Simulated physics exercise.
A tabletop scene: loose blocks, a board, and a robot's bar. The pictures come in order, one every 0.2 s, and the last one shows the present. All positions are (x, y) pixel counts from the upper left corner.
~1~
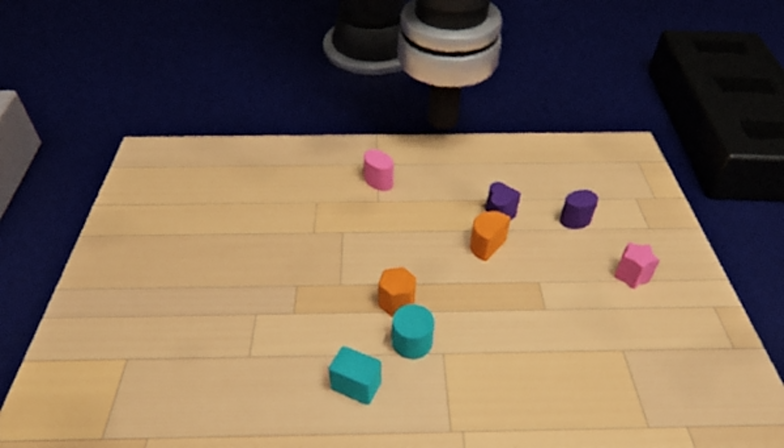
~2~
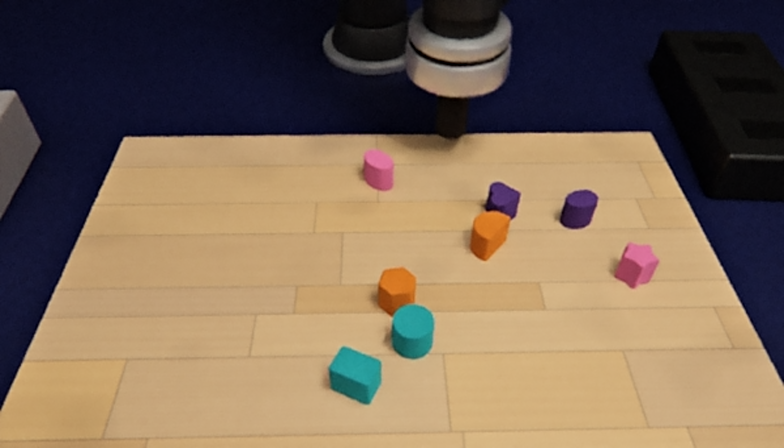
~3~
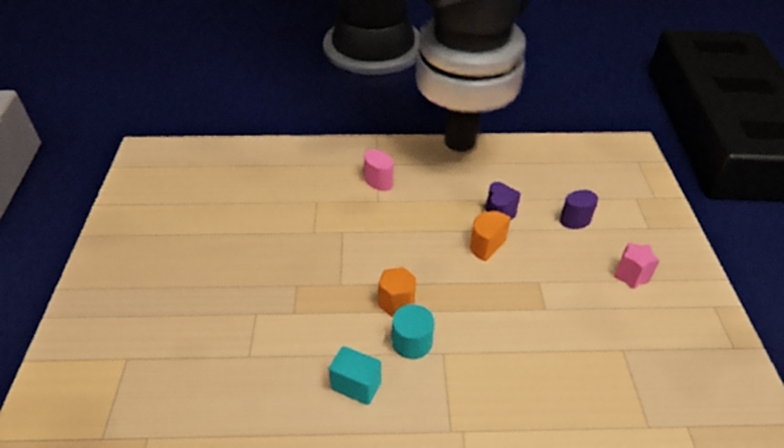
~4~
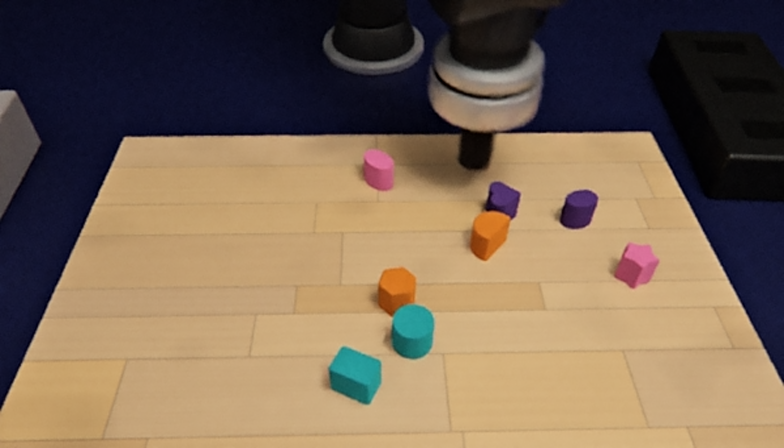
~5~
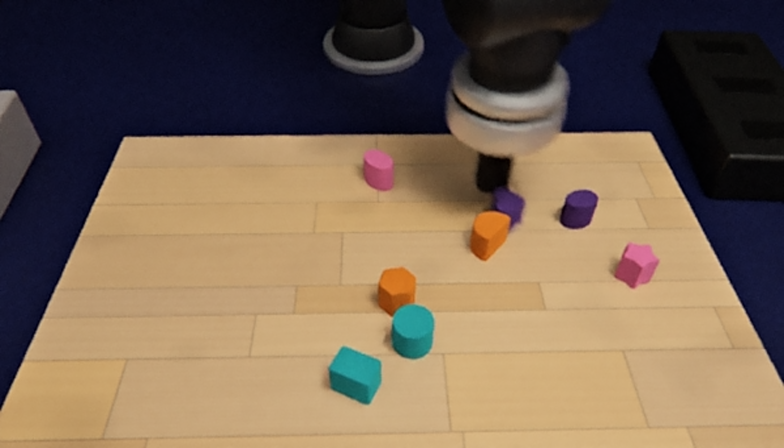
On a wooden tabletop scattered with small colored blocks, a robot's dark bar moved down and slightly right from the back edge, then nudged the purple heart a little beside the orange block.
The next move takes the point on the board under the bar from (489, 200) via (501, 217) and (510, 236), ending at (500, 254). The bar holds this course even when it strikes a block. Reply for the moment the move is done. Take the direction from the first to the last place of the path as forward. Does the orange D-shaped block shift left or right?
Its sideways move is to the right.
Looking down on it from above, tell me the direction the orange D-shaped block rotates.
It ends up turned clockwise.
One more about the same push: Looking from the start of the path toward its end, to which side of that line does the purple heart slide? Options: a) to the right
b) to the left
My answer is option b.
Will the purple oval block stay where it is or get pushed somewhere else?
The purple oval block will stay where it is.
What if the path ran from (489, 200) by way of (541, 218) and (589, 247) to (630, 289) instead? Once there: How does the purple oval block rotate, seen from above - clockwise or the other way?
Spin direction: Counter-clockwise.
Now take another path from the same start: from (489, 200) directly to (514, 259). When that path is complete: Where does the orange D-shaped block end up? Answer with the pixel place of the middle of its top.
Most likely (489, 248).
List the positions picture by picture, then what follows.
The first picture shows lower end of the bar at (443, 120), tops of blocks, orange D-shaped block at (490, 222), purple heart at (503, 193), purple oval block at (583, 198).
The second picture shows bar at (450, 130), blocks as before.
The third picture shows bar at (461, 143), blocks as before.
The fourth picture shows bar at (474, 161), blocks as before.
The fifth picture shows bar at (492, 184), orange D-shaped block at (490, 222), purple heart at (508, 200), purple oval block at (583, 198).
The first path, step by step. Halfway along, bar at (510, 211); orange D-shaped block at (491, 227), turned 20° clockwise; purple heart at (533, 227), turned 15° anticlockwise.
At the end, bar at (503, 238); orange D-shaped block at (473, 244), turned 60° clockwise; purple heart at (538, 244), turned 75° anticlockwise; purple oval block not moved.
